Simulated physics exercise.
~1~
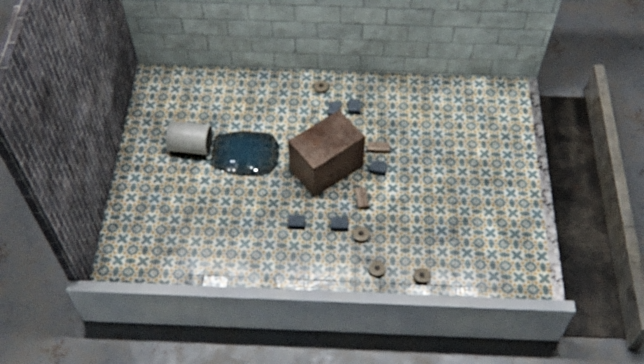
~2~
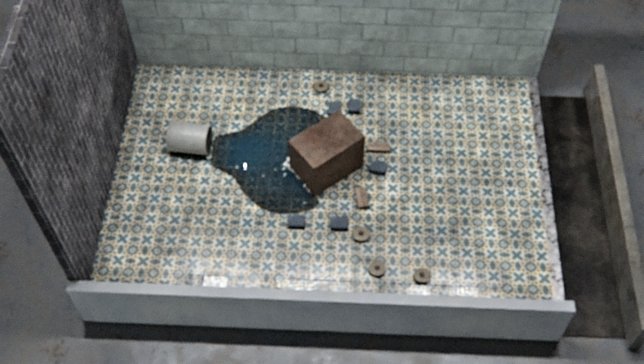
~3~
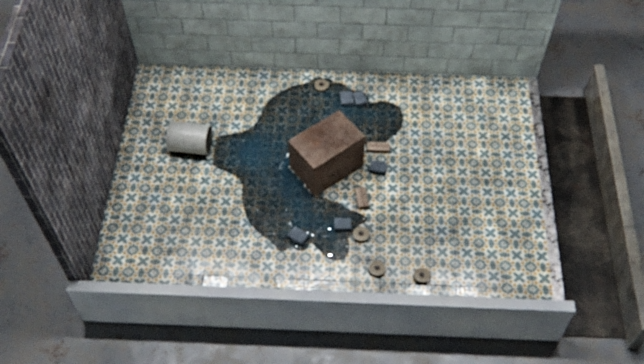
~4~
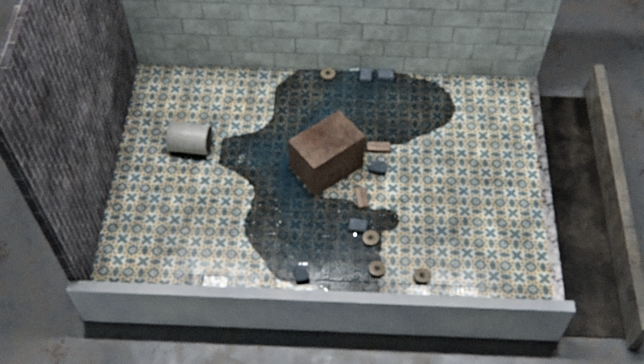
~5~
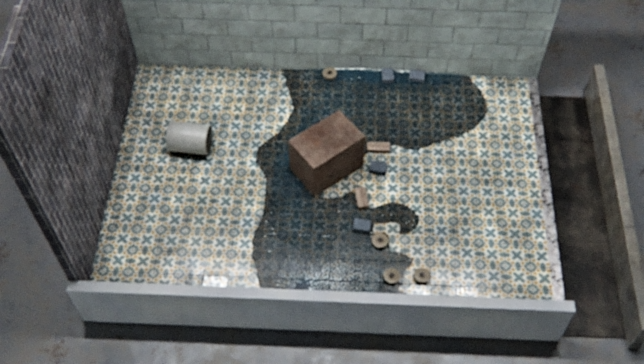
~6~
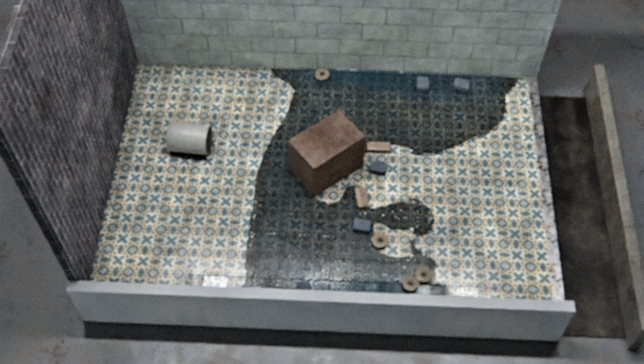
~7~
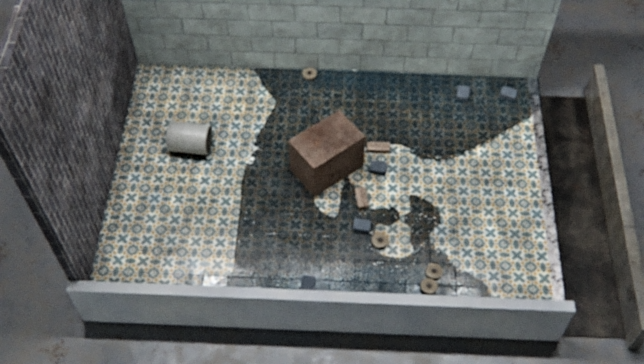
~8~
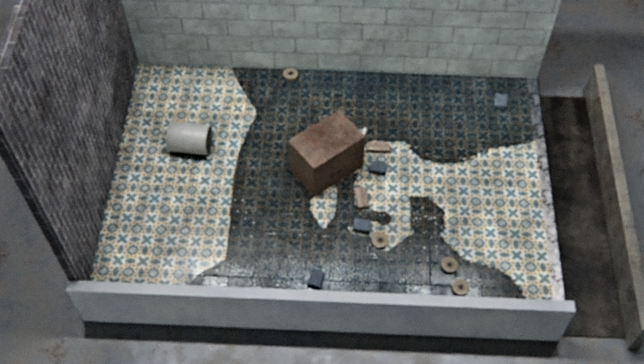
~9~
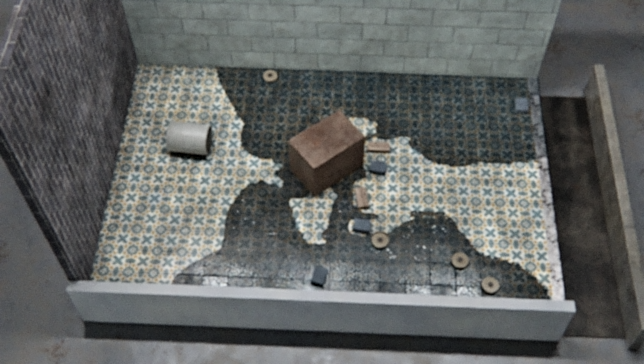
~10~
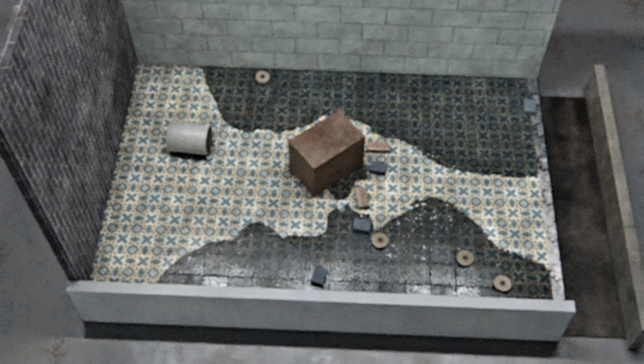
At the start, a grey drum lies on its side on a patterned tile floor, with a dark puddle beside it and a brown block among small blue blocks and round lids. The water spreads right, reaches the brown block and flows around both sides. It widens to the back wall and front ledge, carrying some small blocks and lids along. Two blue blocks drift right along the back, while a lid there slides left. Finally the water splits into back and front pools, leaving bare tile between them, and the brown block stays put.
